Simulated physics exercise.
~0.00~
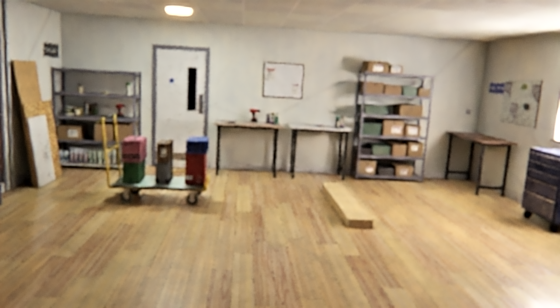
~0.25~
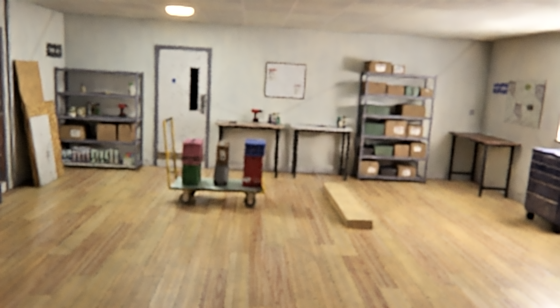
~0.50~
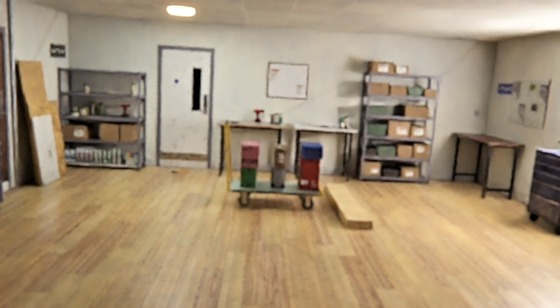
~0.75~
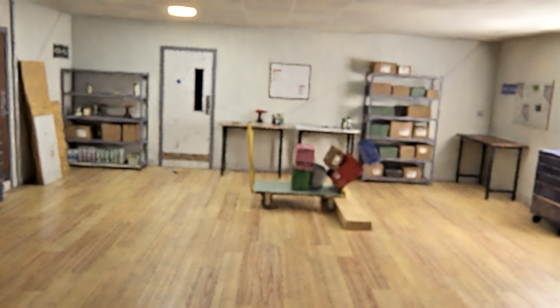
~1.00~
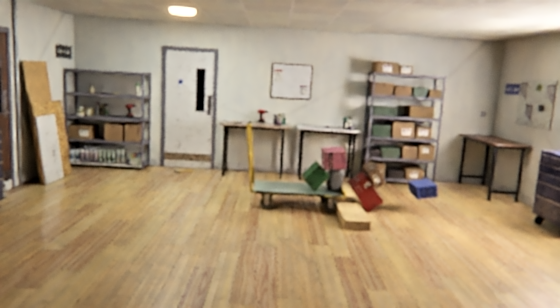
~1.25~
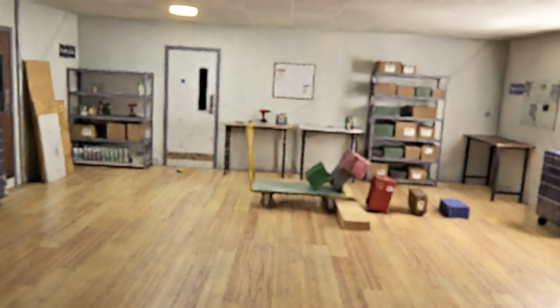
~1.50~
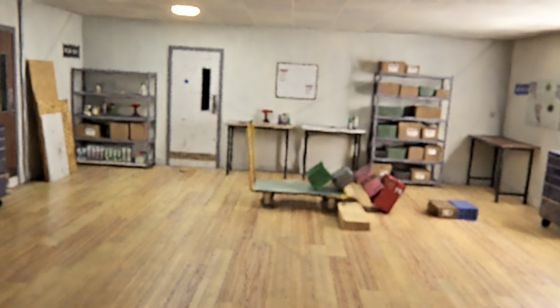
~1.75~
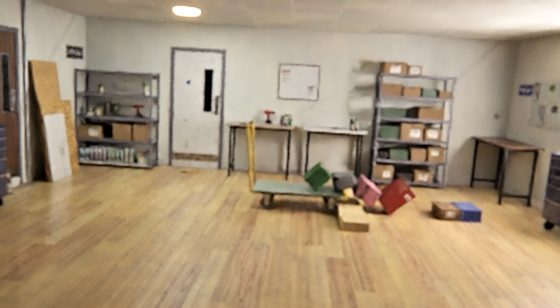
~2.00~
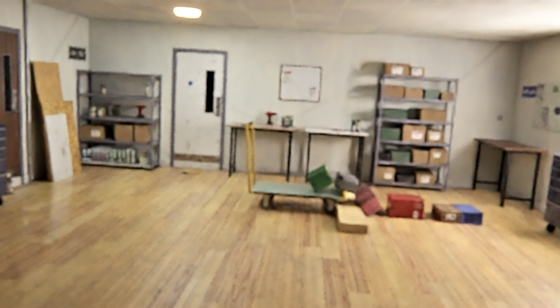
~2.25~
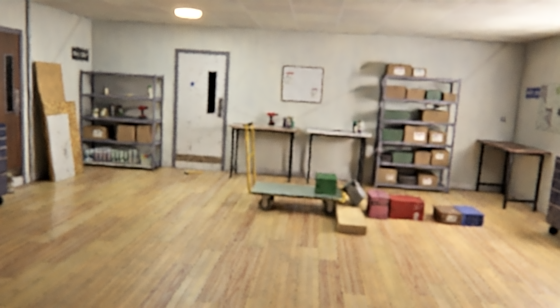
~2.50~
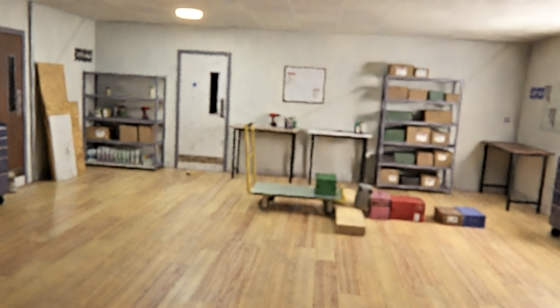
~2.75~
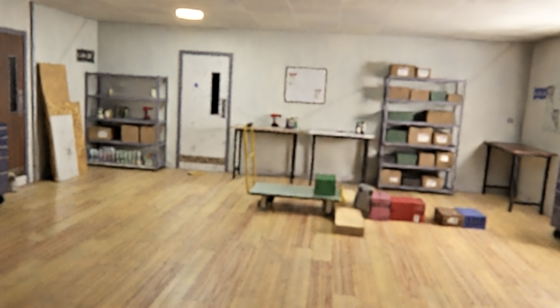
Flat cart rolling right across a wooden floor and stopping at a low beam, its load tumbling off except one green box.
